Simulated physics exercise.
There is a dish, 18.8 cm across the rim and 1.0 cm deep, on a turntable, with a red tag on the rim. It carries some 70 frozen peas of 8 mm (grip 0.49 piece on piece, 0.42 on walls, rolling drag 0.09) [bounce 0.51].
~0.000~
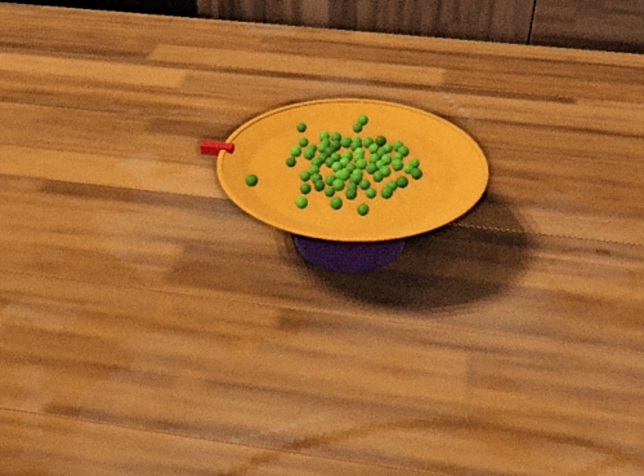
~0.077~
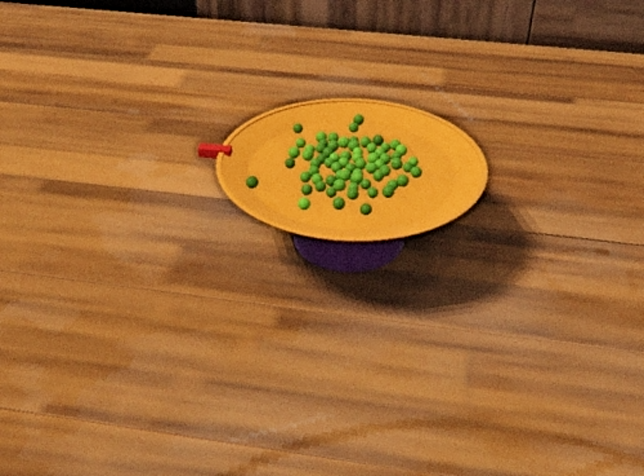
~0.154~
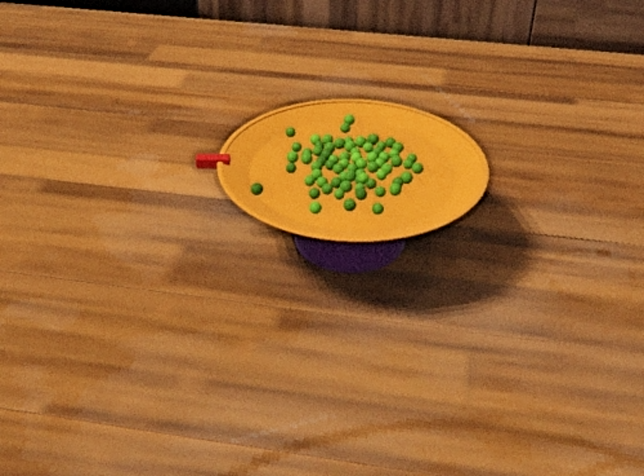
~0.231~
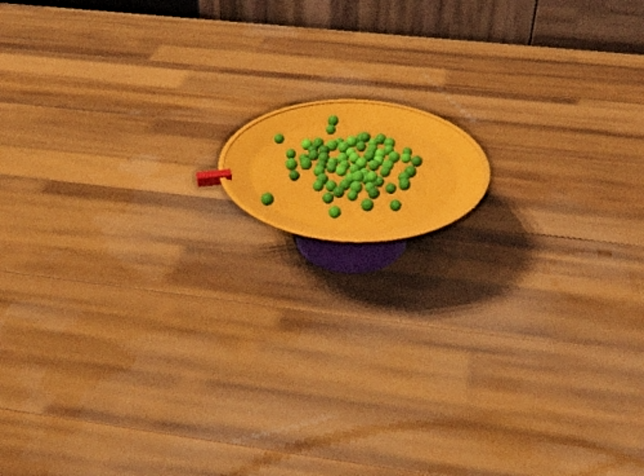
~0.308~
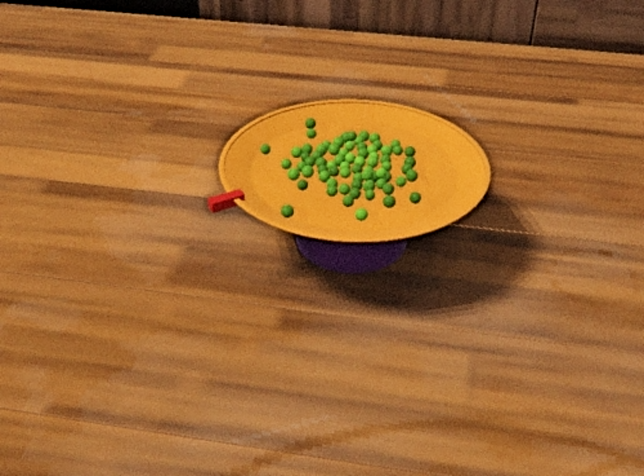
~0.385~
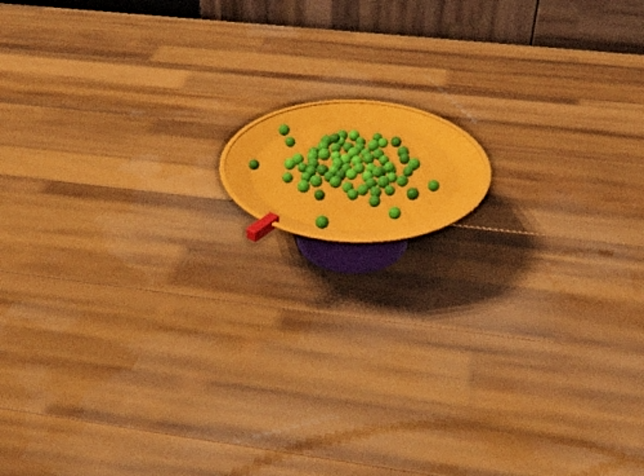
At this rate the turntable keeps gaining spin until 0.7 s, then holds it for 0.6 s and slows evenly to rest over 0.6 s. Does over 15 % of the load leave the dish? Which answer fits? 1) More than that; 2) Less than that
(1) More than that.
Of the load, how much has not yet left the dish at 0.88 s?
About 100 % of the load.
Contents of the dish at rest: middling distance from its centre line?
I'd put it close to 7.0 cm.
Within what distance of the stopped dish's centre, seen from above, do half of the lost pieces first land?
About 14 cm.
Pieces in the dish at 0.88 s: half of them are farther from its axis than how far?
Reading: Near 7.0 cm.
After 0.88 s, dish 100 %; middle of the pieces not yet landed near (356, 165).
After 1.30 s, fallen left of where it stops 5 %, dish 75 %, fallen in front of where it stops 5 %, in the air 10 %; middle of the pieces not yet landed near (356, 164).
After 1.68 s, fallen behind where it stops 15 %, fallen left of where it stops 20 %, dish 40 %, fallen in front of where it stops 20 %, fallen right of where it stops 10 %; middle of the pieces not yet landed near (345, 162).
After 2.05 s, fallen behind where it stops 15 %, fallen left of where it stops 20 %, dish 40 %, fallen in front of where it stops 20 %, fallen right of where it stops 10 %; middle of the pieces not yet landed near (347, 174).
By 2.4 s all is still; fallen behind where it stops 15 %, fallen left of where it stops 20 %, dish 40 %, fallen in front of where it stops 20 %, fallen right of where it stops 10 %.
